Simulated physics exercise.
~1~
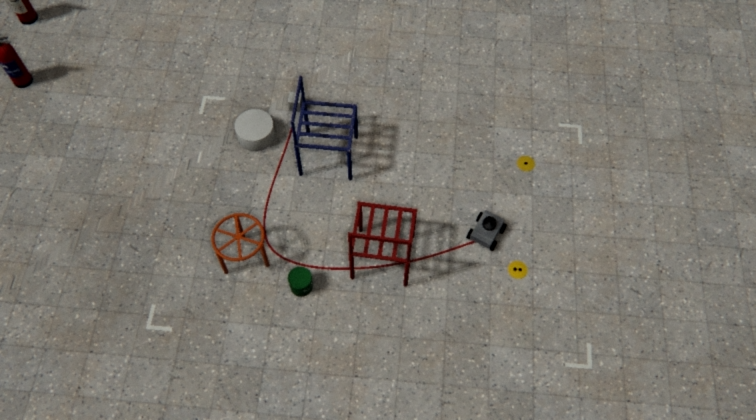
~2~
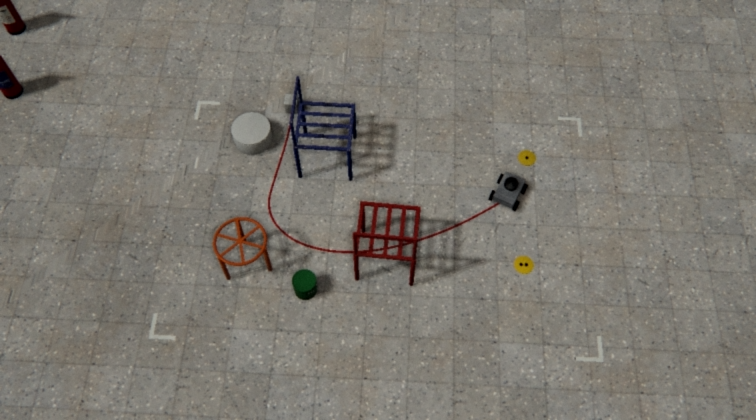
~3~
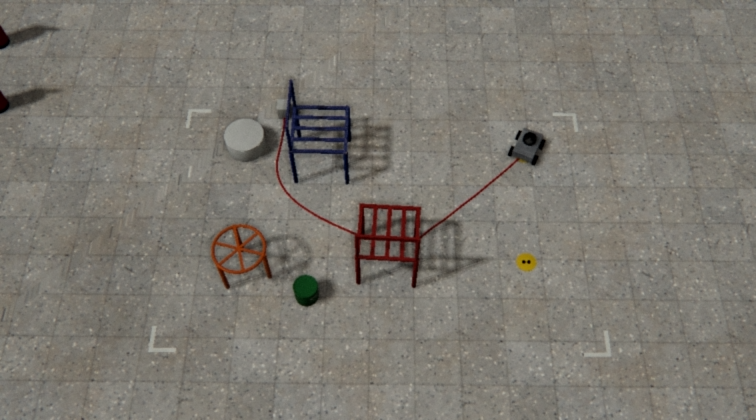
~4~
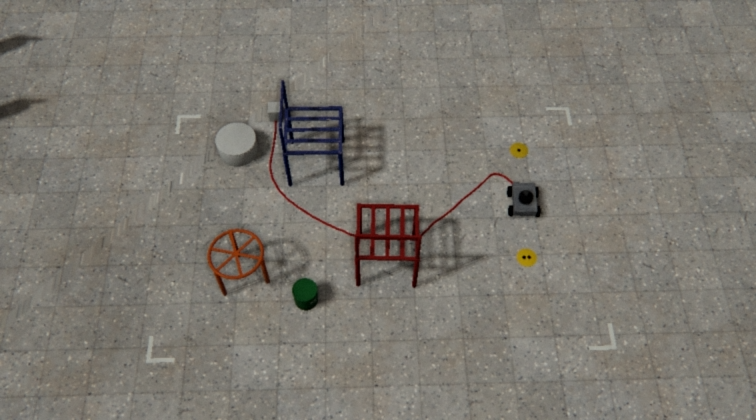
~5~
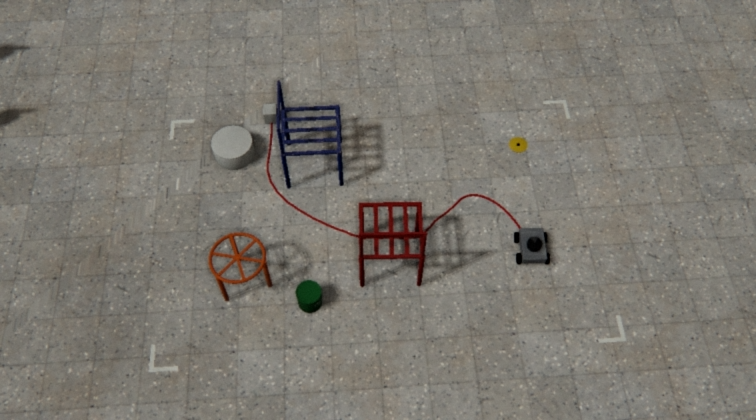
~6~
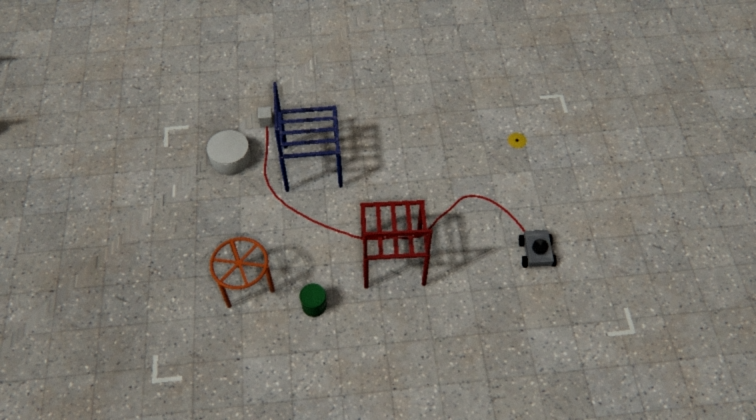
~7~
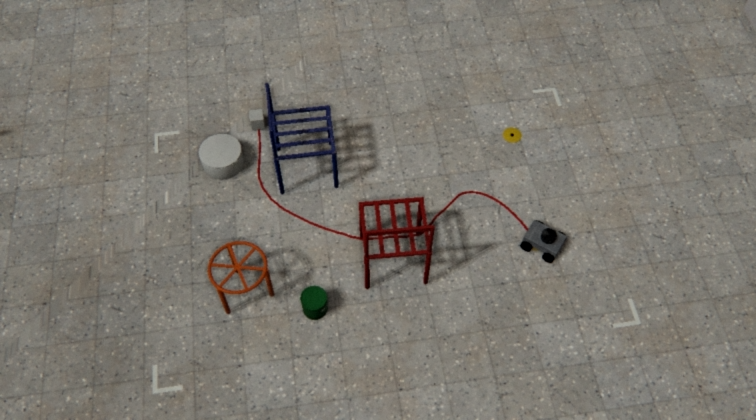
A small gray cart trailing a red lead rolls up and right to one yellow mark, drawing the line against the red chair, then heads down to a second mark and stops there, turning slightly, with the lead slack and the chairs, bin, tub and stool still standing.
